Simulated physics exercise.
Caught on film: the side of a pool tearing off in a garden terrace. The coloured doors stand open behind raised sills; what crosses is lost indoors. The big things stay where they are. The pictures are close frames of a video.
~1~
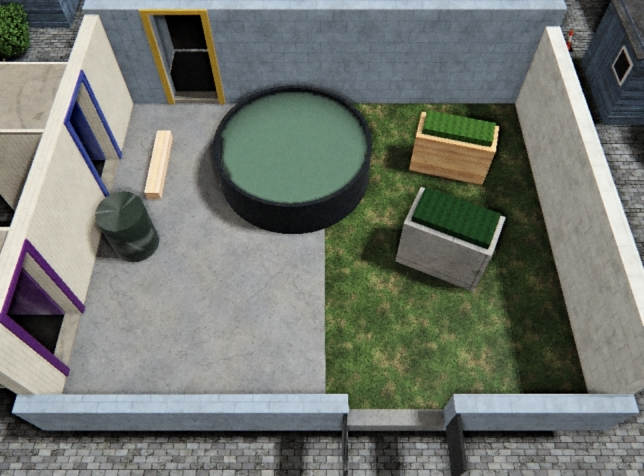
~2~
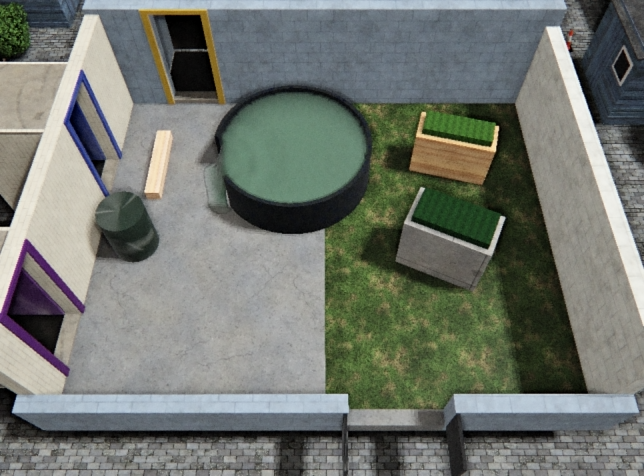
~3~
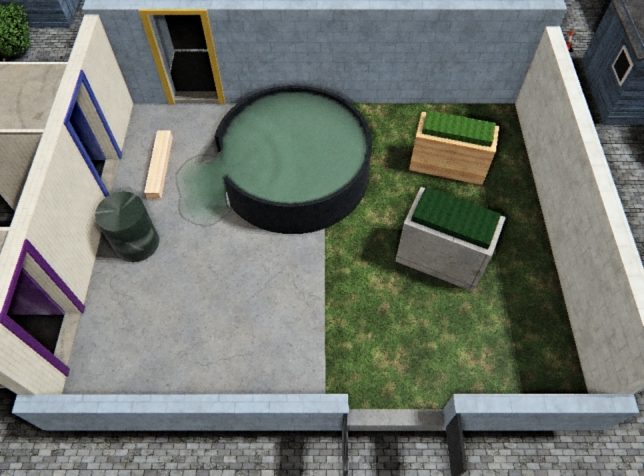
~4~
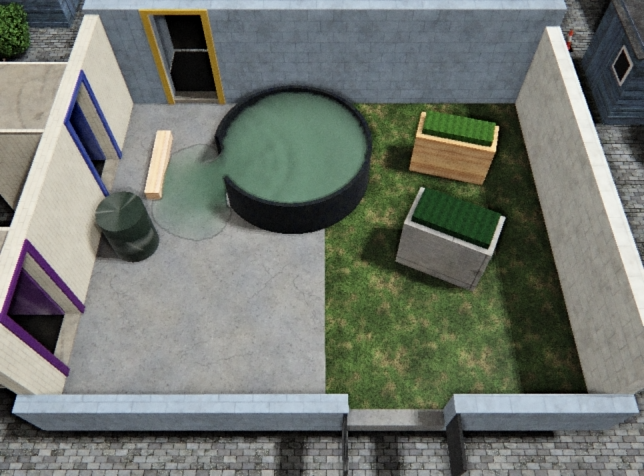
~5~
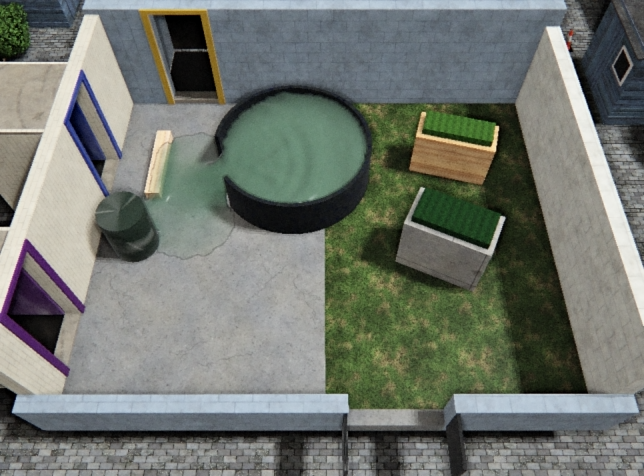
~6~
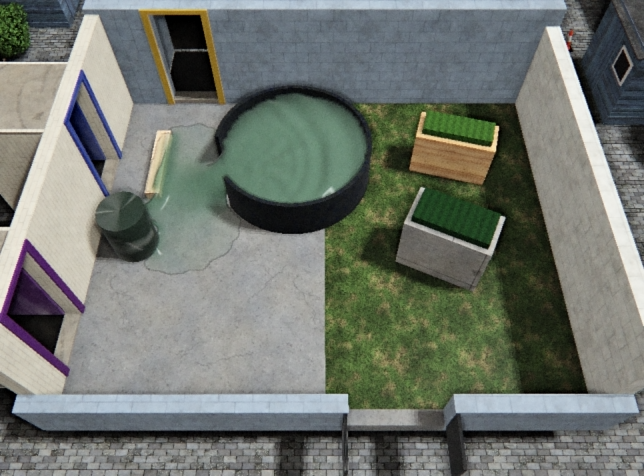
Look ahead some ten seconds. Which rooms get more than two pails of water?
One by one: The purple door lets in a lot; the yellow door lets in a lot; the blue door lets in a lot.
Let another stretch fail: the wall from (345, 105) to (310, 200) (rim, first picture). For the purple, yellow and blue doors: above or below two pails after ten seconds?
One by one: Purple passes that mark; yellow keeps below it; blue takes less.
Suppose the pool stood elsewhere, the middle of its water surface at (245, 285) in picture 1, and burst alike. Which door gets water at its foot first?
First comes the one in purple.
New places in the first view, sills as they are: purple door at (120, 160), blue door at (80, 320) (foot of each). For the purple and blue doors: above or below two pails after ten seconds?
One by one: Purple passes that mark; blue lets more in.
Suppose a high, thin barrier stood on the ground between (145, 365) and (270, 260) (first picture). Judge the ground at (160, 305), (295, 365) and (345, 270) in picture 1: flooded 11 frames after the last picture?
One after the other: Flooded, dry, dry.
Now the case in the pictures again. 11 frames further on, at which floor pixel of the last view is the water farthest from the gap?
Close to (59, 408).
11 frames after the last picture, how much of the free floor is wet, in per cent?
I make it 35 per cent.
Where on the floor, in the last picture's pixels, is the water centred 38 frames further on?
I would point to (251, 207).
A moment on, water covers 20 % of the floor; the purple door not reached, the yellow door under two buckets in, the blue door under two buckets in.
Next, water covers 35 % of the floor; the purple door wet at the sill, nothing in, the yellow door over two buckets in, the blue door far over two buckets in.
Then, water covers 40 % of the floor; the purple door under two buckets in, the yellow door over two buckets in, the blue door far over two buckets in.
Later, water covers 65 % of the floor; the purple door over two buckets in, the yellow door far over two buckets in, the blue door far over two buckets in.
In the end, water covers 95 % of the floor; the purple door far over two buckets in, the yellow door far over two buckets in, the blue door far over two buckets in.
